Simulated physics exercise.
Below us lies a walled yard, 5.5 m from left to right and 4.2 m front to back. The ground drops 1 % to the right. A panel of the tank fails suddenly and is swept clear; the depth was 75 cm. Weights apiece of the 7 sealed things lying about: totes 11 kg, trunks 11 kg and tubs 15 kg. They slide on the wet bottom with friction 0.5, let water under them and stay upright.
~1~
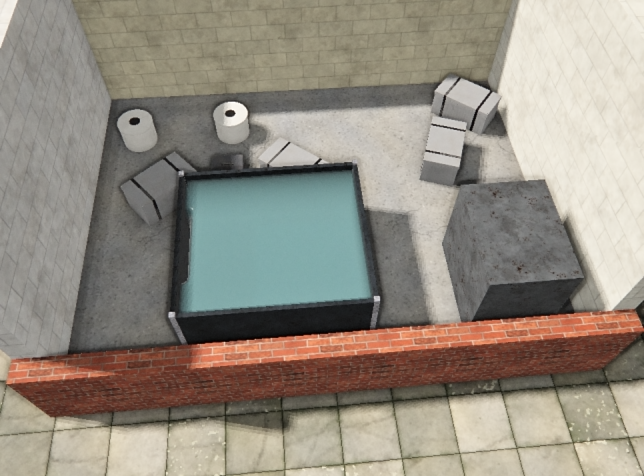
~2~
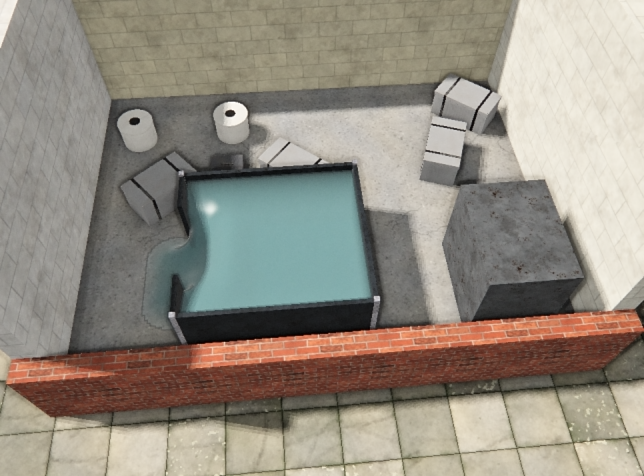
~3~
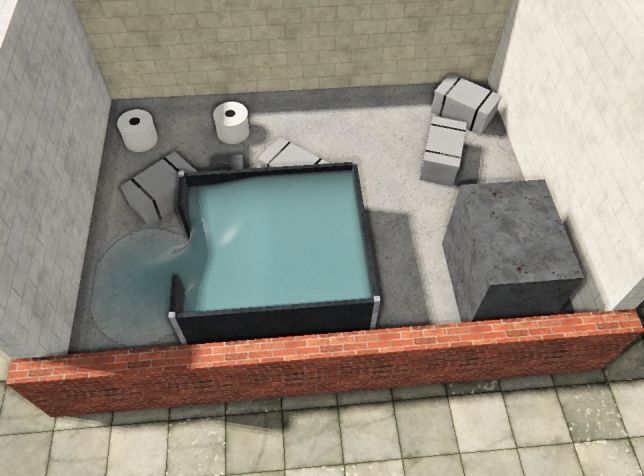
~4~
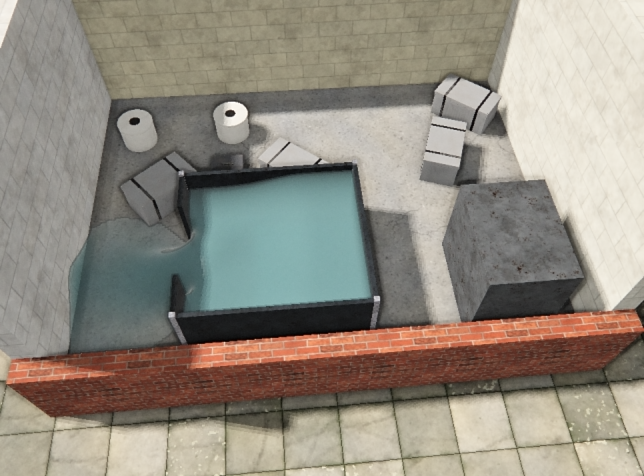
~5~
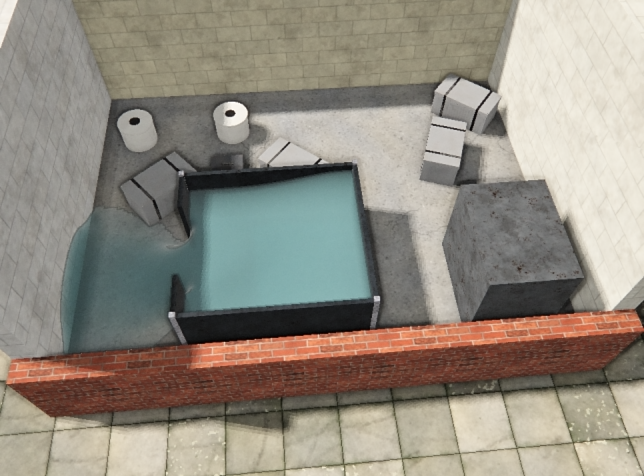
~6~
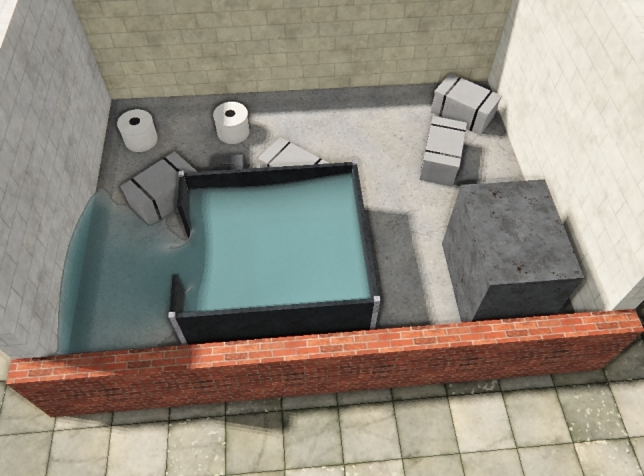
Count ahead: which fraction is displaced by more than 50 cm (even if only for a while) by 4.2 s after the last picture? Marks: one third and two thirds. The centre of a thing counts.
It is under a third.
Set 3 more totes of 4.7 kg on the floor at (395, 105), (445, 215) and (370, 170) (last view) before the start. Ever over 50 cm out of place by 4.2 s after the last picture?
In that order: Past it, short of it, less.
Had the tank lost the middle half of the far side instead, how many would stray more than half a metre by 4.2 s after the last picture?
In that case 7 of them.
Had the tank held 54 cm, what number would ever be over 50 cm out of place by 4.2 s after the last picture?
Then 1.
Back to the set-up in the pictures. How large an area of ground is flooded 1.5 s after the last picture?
Roughly 10.5 m2.
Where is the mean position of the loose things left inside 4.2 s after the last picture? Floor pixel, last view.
Near (346, 165).
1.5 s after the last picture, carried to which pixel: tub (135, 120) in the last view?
Around (204, 86).
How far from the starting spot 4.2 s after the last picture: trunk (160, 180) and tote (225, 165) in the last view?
In that order: 20 cm, 0 cm.
Then, 0.4 s after the last picture 0 of 7 are over 50 cm from their spots; 0 afloat.
Then, 1.5 s after the last picture 1 of 7 are over 50 cm from their spots; 1 afloat.
Then, 2.8 s after the last picture 2 of 7 are over 50 cm from their spots; 0 afloat.
Then, 4.2 s after the last picture 2 of 7 are over 50 cm from their spots, and 2 have been at some point; 3 afloat.
